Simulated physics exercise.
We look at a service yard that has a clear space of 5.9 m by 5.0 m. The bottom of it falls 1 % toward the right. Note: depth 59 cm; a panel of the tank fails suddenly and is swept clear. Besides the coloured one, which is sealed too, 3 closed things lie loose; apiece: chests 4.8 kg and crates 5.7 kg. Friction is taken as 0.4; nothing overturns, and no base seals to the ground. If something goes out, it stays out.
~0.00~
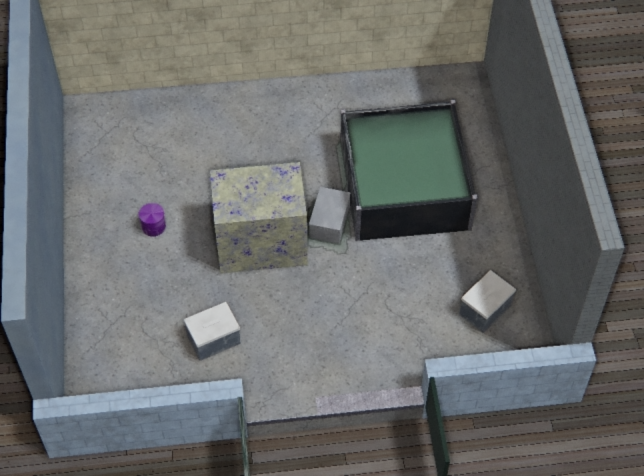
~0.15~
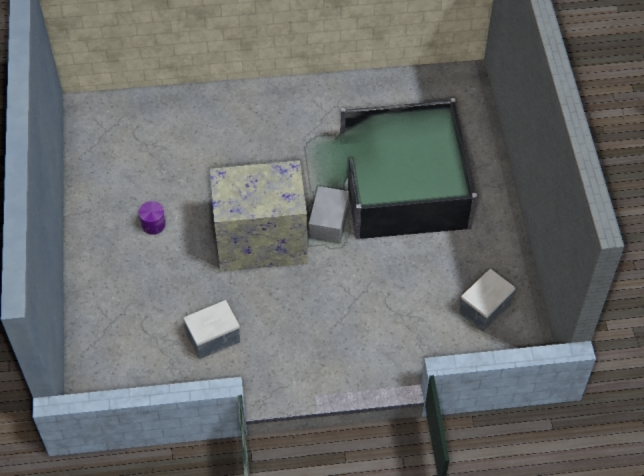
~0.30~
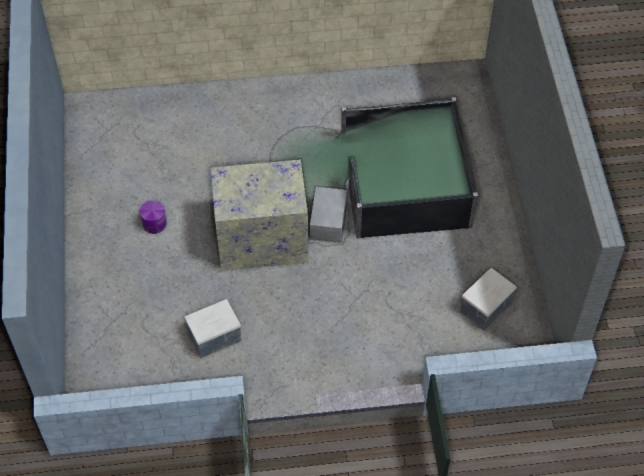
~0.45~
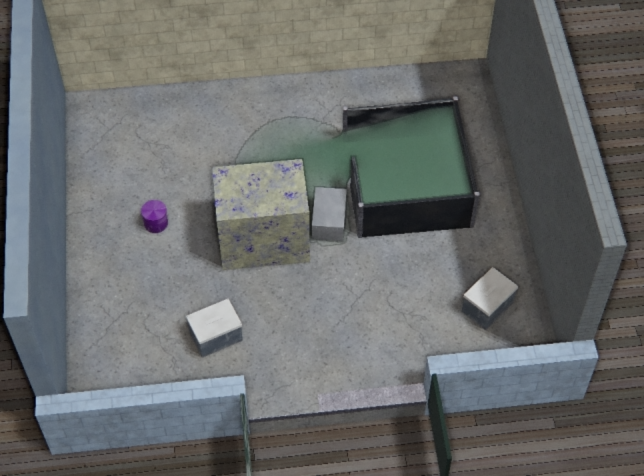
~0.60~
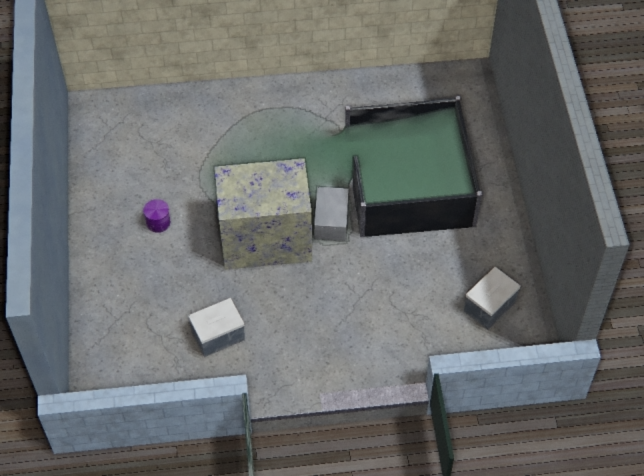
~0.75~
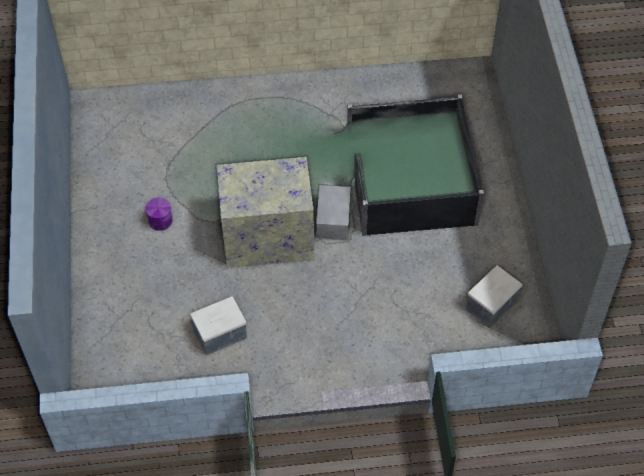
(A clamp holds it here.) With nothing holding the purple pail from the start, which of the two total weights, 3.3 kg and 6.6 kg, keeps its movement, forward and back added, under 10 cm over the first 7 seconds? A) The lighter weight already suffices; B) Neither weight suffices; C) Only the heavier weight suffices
Neither weight suffices (B).
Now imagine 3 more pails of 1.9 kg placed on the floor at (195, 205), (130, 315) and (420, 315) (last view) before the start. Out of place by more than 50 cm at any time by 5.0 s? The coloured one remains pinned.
In the given order, I'd say greater, greater, smaller.
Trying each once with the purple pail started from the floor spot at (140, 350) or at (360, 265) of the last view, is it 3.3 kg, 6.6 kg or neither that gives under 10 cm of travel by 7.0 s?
Respectively, neither option; first option suffices.
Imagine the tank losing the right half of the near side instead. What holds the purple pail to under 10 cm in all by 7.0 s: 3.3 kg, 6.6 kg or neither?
The lighter one.
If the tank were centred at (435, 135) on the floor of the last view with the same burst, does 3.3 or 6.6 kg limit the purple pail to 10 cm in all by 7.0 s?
Then both masses fall short.
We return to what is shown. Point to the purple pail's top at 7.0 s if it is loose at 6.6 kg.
About (145, 343).
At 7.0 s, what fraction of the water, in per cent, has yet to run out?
Still held: Near 98 %.
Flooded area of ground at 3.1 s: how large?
About 14 m2.
After 1.4 s the purple pail would be 53 cm from its start with 3.3 kg and 28 cm from its start with 6.6 kg; 4 cm of water round it then.
After 3.1 s the purple pail would be 184 cm from its start with 3.3 kg and 110 cm from its start with 6.6 kg; 5 cm of water round it then.
After 4.9 s the purple pail would be 237 cm from its start with 3.3 kg and 161 cm from its start with 6.6 kg; 4 cm of water round it then.
After 7.0 s the purple pail would be 325 cm from its start with 3.3 kg and 195 cm from its start with 6.6 kg; 7 cm of water round it then.
